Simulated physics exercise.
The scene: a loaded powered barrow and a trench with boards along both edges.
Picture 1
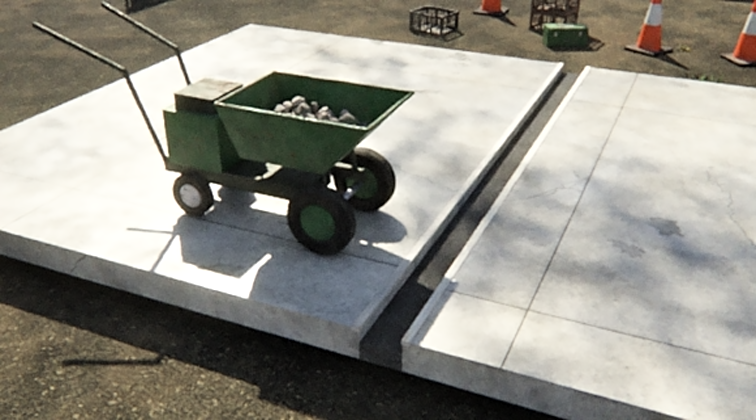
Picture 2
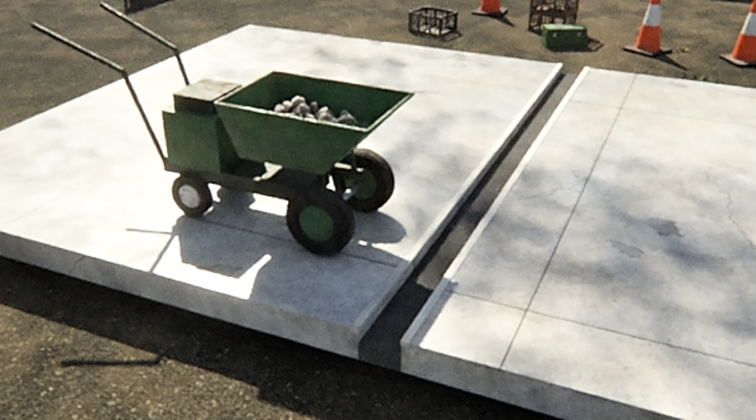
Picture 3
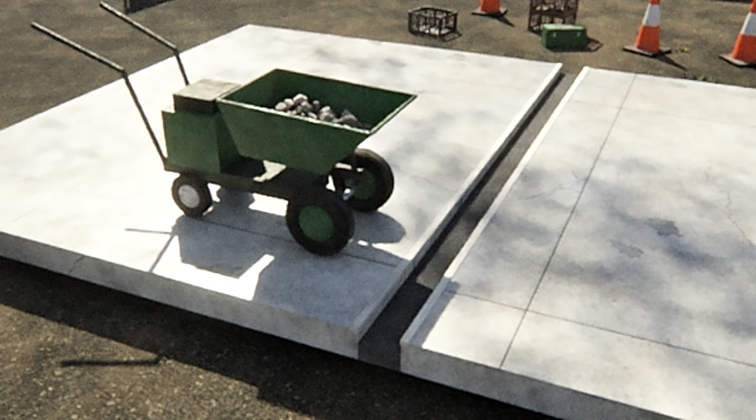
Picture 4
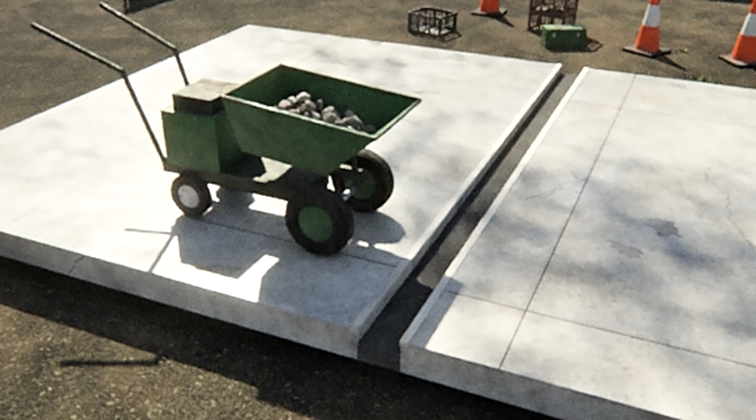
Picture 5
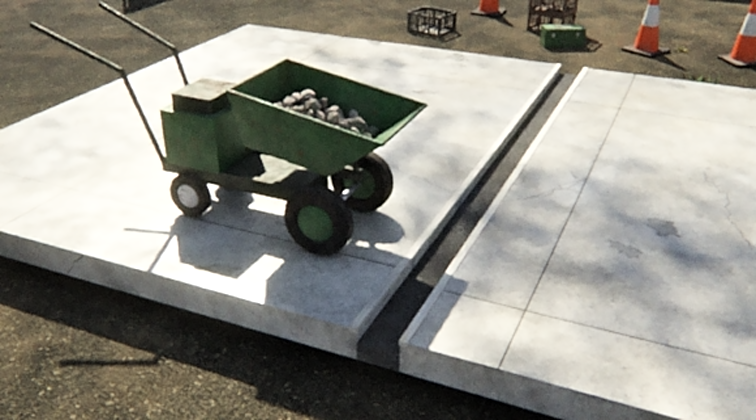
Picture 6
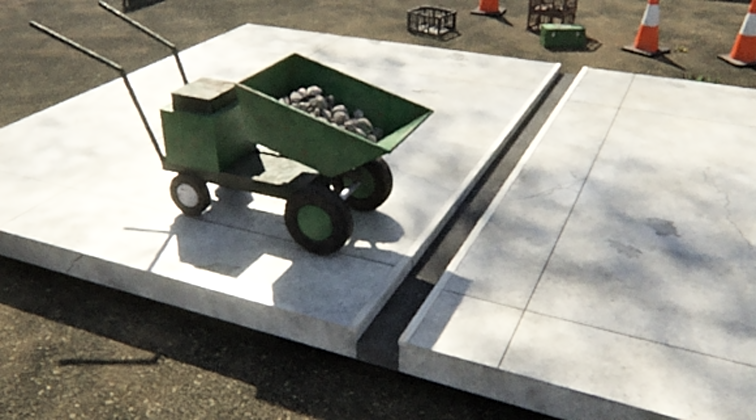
A green skip loaded with broken stones sits level on a small wheeled barrow, parked on pale slabs beside a narrow dark gap. The skip then tilts slowly, its back edge rising and its front lip dipping slightly rightward, while the stones stay inside and the barrow's wheels remain still.
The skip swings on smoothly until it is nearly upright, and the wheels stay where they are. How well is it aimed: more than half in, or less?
Between the edges lies less than half of the load.
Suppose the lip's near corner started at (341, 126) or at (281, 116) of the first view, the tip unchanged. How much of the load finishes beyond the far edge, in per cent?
About 10 and 0 per cent.
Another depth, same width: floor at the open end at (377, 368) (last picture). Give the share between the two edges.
Near 20 %.
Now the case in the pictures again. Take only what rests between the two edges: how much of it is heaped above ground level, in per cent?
Some 30 per cent.
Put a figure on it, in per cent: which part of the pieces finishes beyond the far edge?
Roughly 45 in a hundred.
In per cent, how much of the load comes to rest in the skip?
Roughly 40 in a hundred.
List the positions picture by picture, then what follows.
In the first frame, lip of the skip near (367, 131), level; top of the load near (303, 122), broken stones; first edge of the trench near (382, 292); far edge near (430, 305), the trench under half as wide as the skip, and shallow for its width.
In the second frame, lip of the skip near (367, 132), level; top of the load near (303, 122).
In the third frame, lip of the skip near (370, 135), tipped barely; top of the load near (305, 121).
In the fourth frame, lip of the skip near (375, 139), tipped a little; top of the load near (292, 122).
In the fifth frame, lip of the skip near (382, 145), tipped a little; top of the load near (296, 120).
In the sixth frame, lip of the skip near (389, 152), tipped a little; top of the load near (296, 112); first edge of the trench near (379, 292); far edge near (427, 305).
Shortly afterwards, skip tipped steeply; the whole lot in the skip.
Next, skip tipped steeply; all but a few in the skip; only a few in or heaped over the trench; a little beyond it.
Some moments later, skip tipped right over; near a third in the skip; a little in or heaped over the trench; near half beyond it.
In the end, skip tipped right over; near a third in the skip; near a quarter in or heaped over the trench; near half beyond it.
